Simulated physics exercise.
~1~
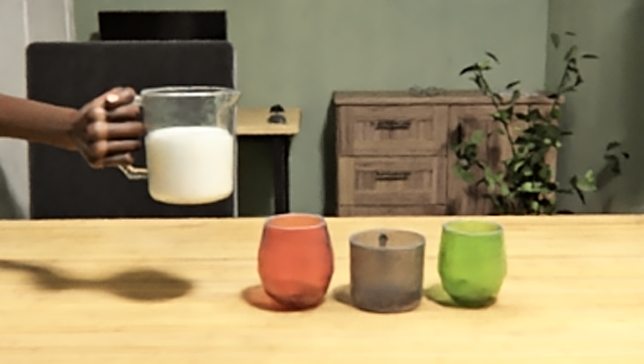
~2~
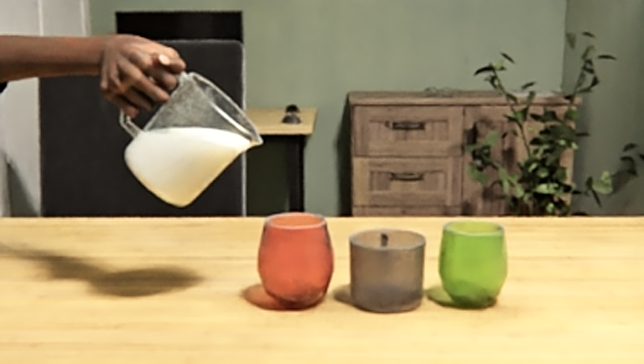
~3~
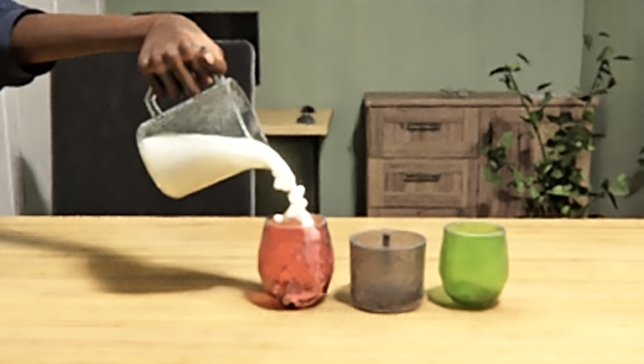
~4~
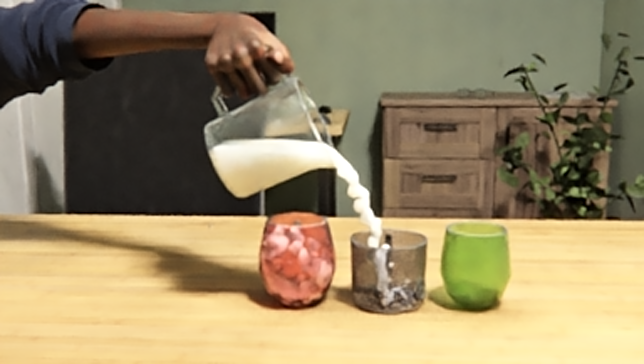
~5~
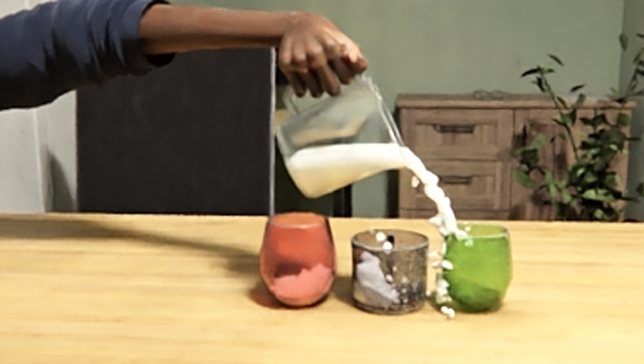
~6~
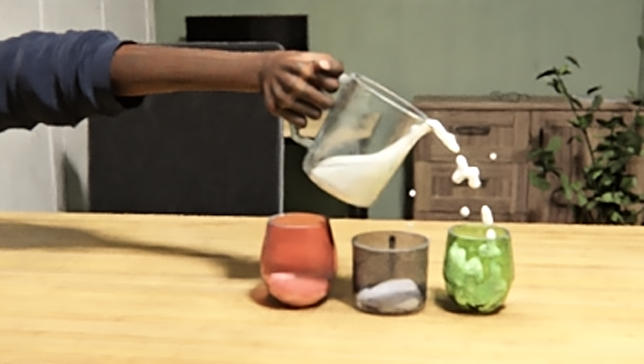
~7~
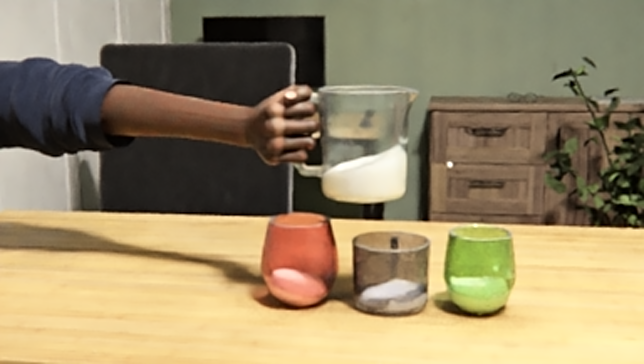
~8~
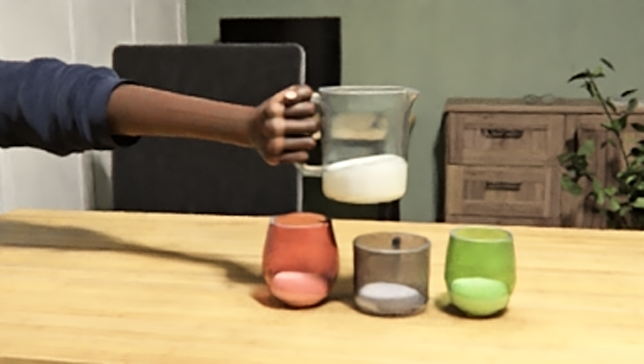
To begin with, a hand at the left holds a clear pitcher of milk above a wooden table, where a red glass, a grey cup and a green glass stand empty in a row. The hand tips the pitcher to the right, and milk starts pouring into the red glass. Still tilted, the pitcher moves rightwards, pouring into the grey cup and then the green glass, with some drops splashing between them. The hand then turns the pitcher upright as the last milk falls. Finally, it holds still with some milk left, above three vessels each holding a little.
